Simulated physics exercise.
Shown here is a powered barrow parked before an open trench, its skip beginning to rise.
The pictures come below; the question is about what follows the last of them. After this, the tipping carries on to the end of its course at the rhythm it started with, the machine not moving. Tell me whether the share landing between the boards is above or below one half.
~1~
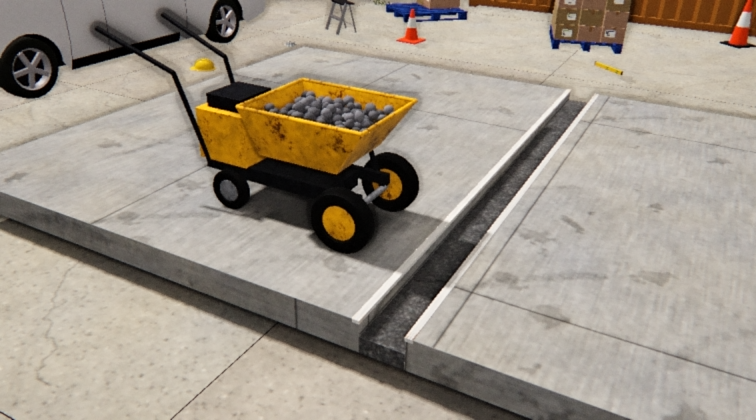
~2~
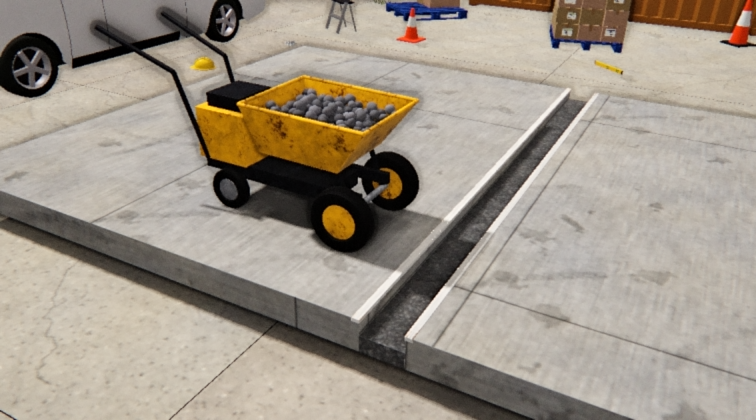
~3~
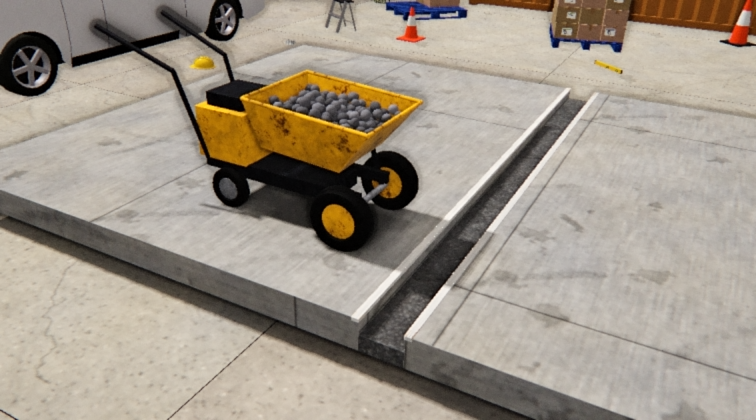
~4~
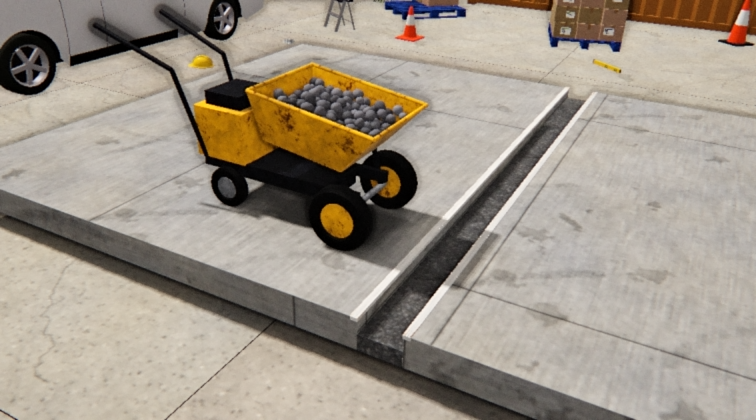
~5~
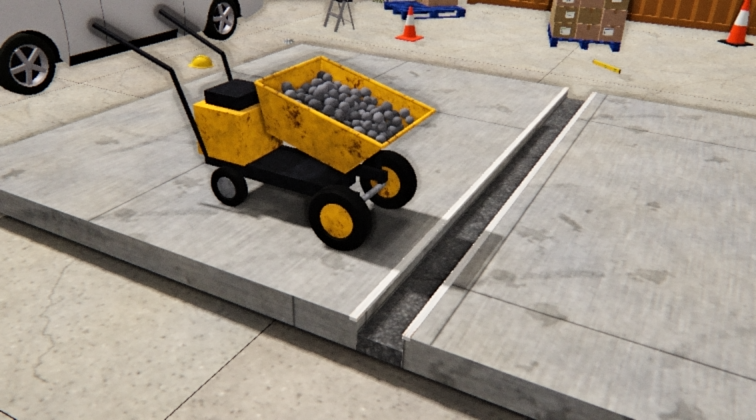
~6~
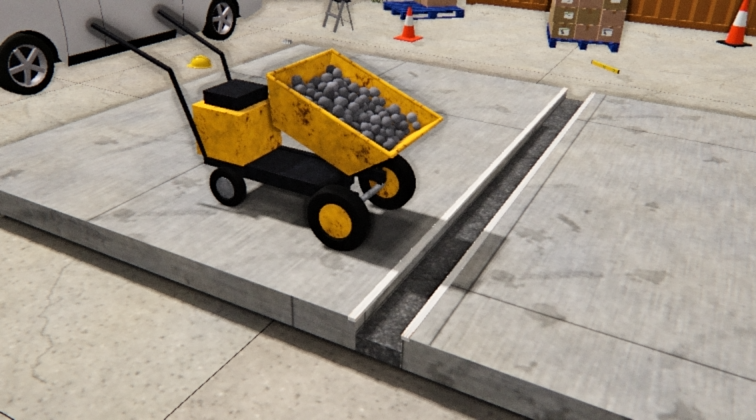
That share is below one half.
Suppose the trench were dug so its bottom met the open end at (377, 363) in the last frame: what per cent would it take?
Estimate: Approx. 30 in a hundred.
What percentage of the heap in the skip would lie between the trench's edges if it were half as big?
I'd reckon close to 20 in every hundred.
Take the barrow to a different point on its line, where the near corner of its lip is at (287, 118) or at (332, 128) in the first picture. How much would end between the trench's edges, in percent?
Roughly 40 per cent first, then roughly 60 per cent.
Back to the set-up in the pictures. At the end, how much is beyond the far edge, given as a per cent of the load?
About 70 %.
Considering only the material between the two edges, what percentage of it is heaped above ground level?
Roughly 10 in a hundred.
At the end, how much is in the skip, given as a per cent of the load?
About 0 %.
Just after the last frame, skip tipped steeply; every one in the skip.
A moment on, skip tipped right over; the larger part in the skip; just a few in or heaped over the trench; about a tenth beyond it; about a tenth falling.
Further on, skip tipped right over; roughly a quarter in the skip; about a tenth in or heaped over the trench; roughly two thirds beyond it.
When it is over, skip tipped right over; roughly a third in or heaped over the trench; roughly two thirds beyond it.
